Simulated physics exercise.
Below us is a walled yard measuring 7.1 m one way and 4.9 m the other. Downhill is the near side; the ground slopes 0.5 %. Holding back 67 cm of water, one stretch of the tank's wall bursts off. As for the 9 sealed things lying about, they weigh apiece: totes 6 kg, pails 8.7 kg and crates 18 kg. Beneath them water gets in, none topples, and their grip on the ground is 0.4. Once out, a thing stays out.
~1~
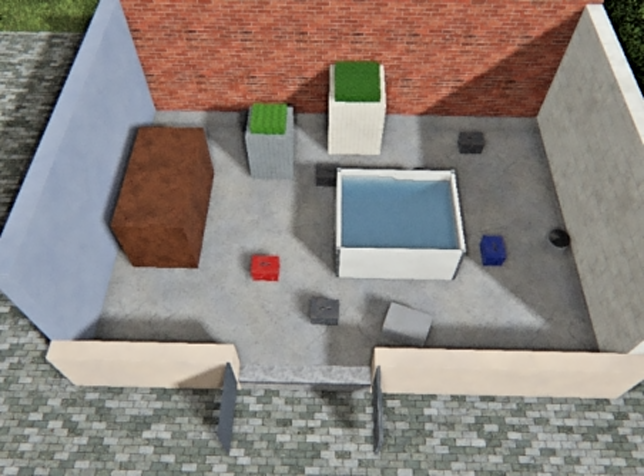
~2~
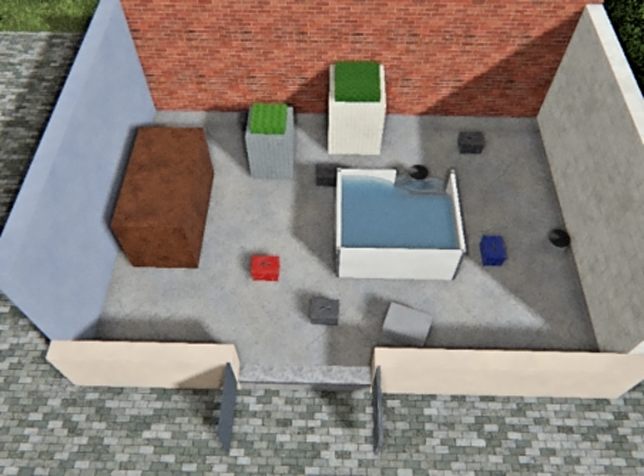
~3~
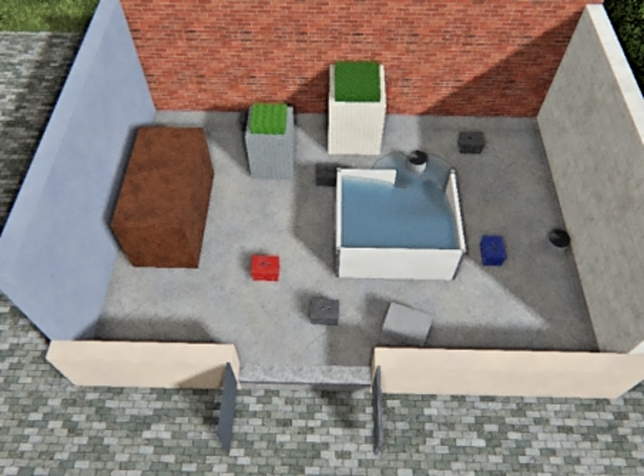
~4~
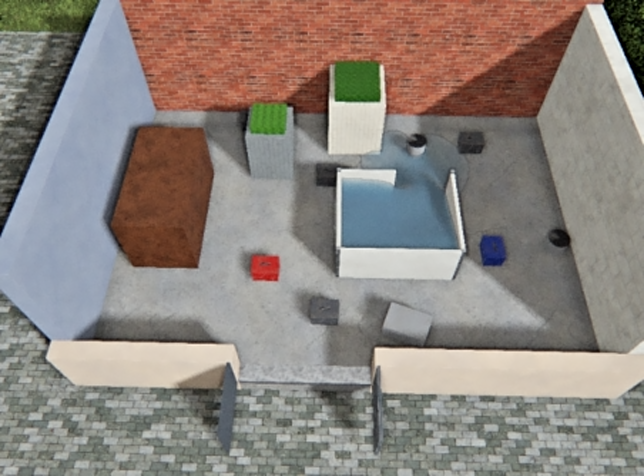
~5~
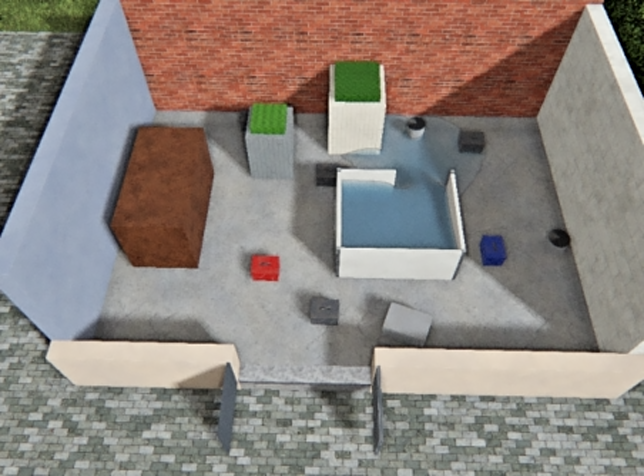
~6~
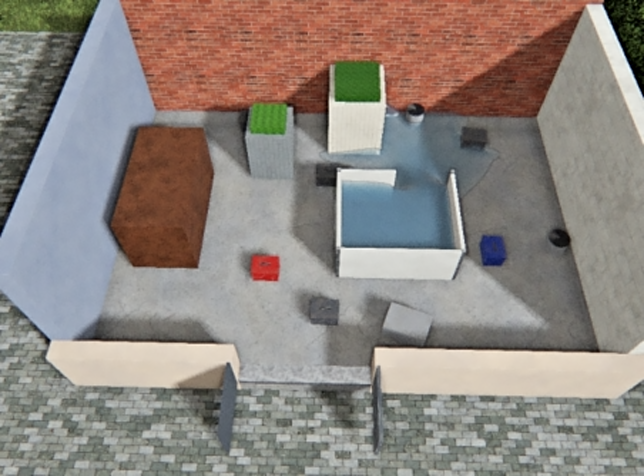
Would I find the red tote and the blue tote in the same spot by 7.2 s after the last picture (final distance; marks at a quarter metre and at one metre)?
The red tote? It stays roughly where it started. The blue tote? It ends well clear of its start.
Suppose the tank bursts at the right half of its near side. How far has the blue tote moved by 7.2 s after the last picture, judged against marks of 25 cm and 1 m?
So, for the blue tote: It shifts a small amount.
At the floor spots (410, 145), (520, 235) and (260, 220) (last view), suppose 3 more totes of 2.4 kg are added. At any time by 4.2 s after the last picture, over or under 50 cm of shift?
From first to last: Surpasses it, surpasses it, does not reach it.
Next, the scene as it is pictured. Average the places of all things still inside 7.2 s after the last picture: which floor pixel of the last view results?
Around (334, 258).
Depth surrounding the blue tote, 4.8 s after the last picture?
Roughly 8 cm at that moment.
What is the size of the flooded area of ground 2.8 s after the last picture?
About 18 m2 is covered.
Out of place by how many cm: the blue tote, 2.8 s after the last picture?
It is about 20 cm out of place by then.
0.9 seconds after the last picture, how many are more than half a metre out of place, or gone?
By that time the total stands at 2.
Then, 0.9 s after the last picture the red tote is near (265, 264), 0.0 m from its start, aground; the blue tote is near (495, 247), 0.0 m from its start, aground; 0 of 9 are out; 2 afloat.
Then, 2.8 s after the last picture the red tote is near (265, 264), 0.0 m from its start, aground; the blue tote is near (488, 252), 0.2 m from its start, aground; 0 of 9 are out; 0 afloat.
Then, 4.8 s after the last picture the red tote is near (265, 264), 0.0 m from its start, aground; the blue tote is near (467, 313), 1.3 m from its start, afloat; 0 of 9 are out; 2 afloat.
Then, 7.2 s after the last picture the red tote is near (265, 264), 0.0 m from its start, aground; the blue tote is near (364, 290), 2.2 m from its start, afloat; 0 of 9 are out; 2 afloat.
